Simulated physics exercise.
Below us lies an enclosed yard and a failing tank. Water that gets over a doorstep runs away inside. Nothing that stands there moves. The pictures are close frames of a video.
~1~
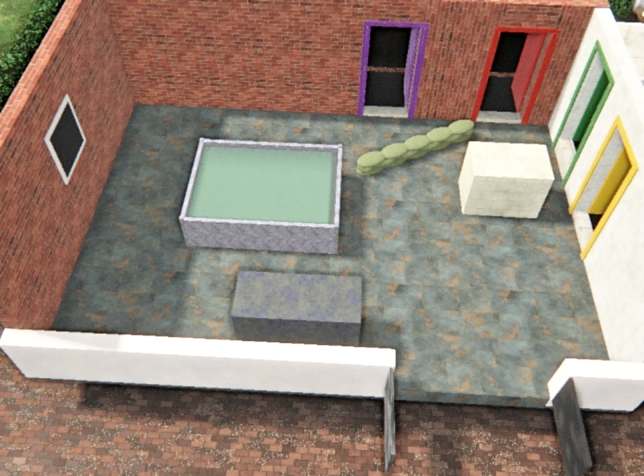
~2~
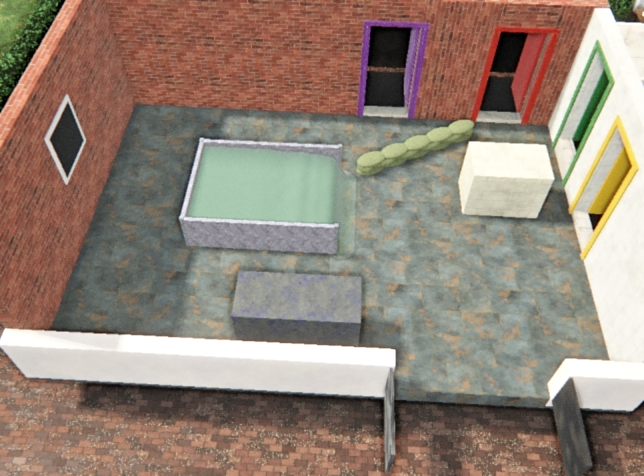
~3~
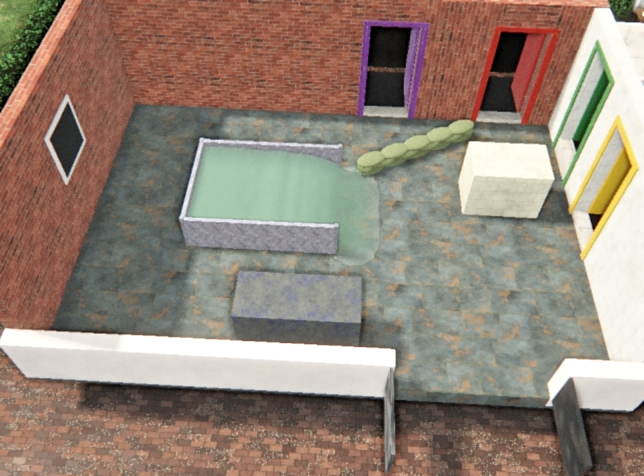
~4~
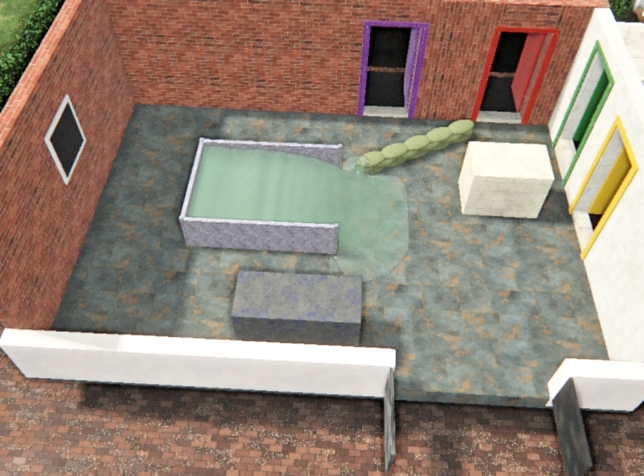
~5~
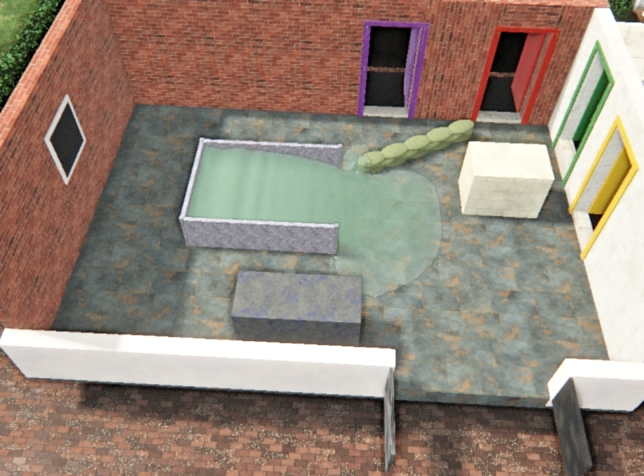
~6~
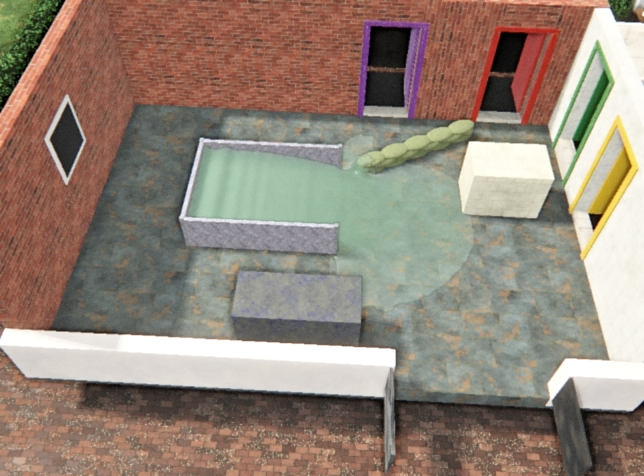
A walled yard with a mottled grey-green floor is seen from high above by a still camera. A stone-sided tank of pale green water stands left of centre, with a grey block in front, a green hedge and cream block to the right, and purple, red, green and yellow doorframes beyond. The tank's right side opens, and water pours out rightward, spreading across the floor in a widening, rounded sheet.
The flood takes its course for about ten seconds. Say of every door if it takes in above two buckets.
One by one: The red door takes more than that; the green door stays under that; the purple door stays under that; the yellow door takes more than that.
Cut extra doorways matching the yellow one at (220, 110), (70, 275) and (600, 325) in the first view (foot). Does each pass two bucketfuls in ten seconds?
As listed: Holds, takes less, goes over.
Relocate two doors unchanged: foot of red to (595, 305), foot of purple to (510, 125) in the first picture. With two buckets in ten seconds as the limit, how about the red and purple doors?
One by one: Red floods; purple takes more.
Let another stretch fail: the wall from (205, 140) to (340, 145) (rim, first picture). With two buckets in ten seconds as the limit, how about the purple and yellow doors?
In short: The purple door floods; the yellow door stays under.
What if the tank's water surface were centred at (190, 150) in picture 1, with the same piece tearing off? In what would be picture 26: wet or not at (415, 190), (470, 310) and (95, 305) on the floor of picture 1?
In that order: Under water, flooded, clear.
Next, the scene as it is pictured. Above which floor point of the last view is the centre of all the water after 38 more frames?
At about (451, 232).
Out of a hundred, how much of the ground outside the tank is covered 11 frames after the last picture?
Near 45 in a hundred.
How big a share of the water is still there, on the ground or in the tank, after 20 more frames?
Roughly 94 per cent.
A moment on, water covers 30 % of the floor; the red door not reached, the green door not reached, the purple door wet at the sill, nothing in, the yellow door wet at the sill, nothing in.
Next, water covers 45 % of the floor; the red door wet at the sill, nothing in, the green door wet at the sill, nothing in, the purple door wet at the sill, nothing in, the yellow door over two buckets in.
Then, water covers 50 % of the floor; the red door under two buckets in, the green door wet at the sill, nothing in, the purple door wet at the sill, nothing in, the yellow door far over two buckets in.
Later, water covers 60 % of the floor; the red door over two buckets in, the green door wet at the sill, nothing in, the purple door wet at the sill, nothing in, the yellow door far over two buckets in.
In the end, water covers 65 % of the floor; the red door over two buckets in, the green door wet at the sill, nothing in, the purple door wet at the sill, nothing in, the yellow door far over two buckets in.
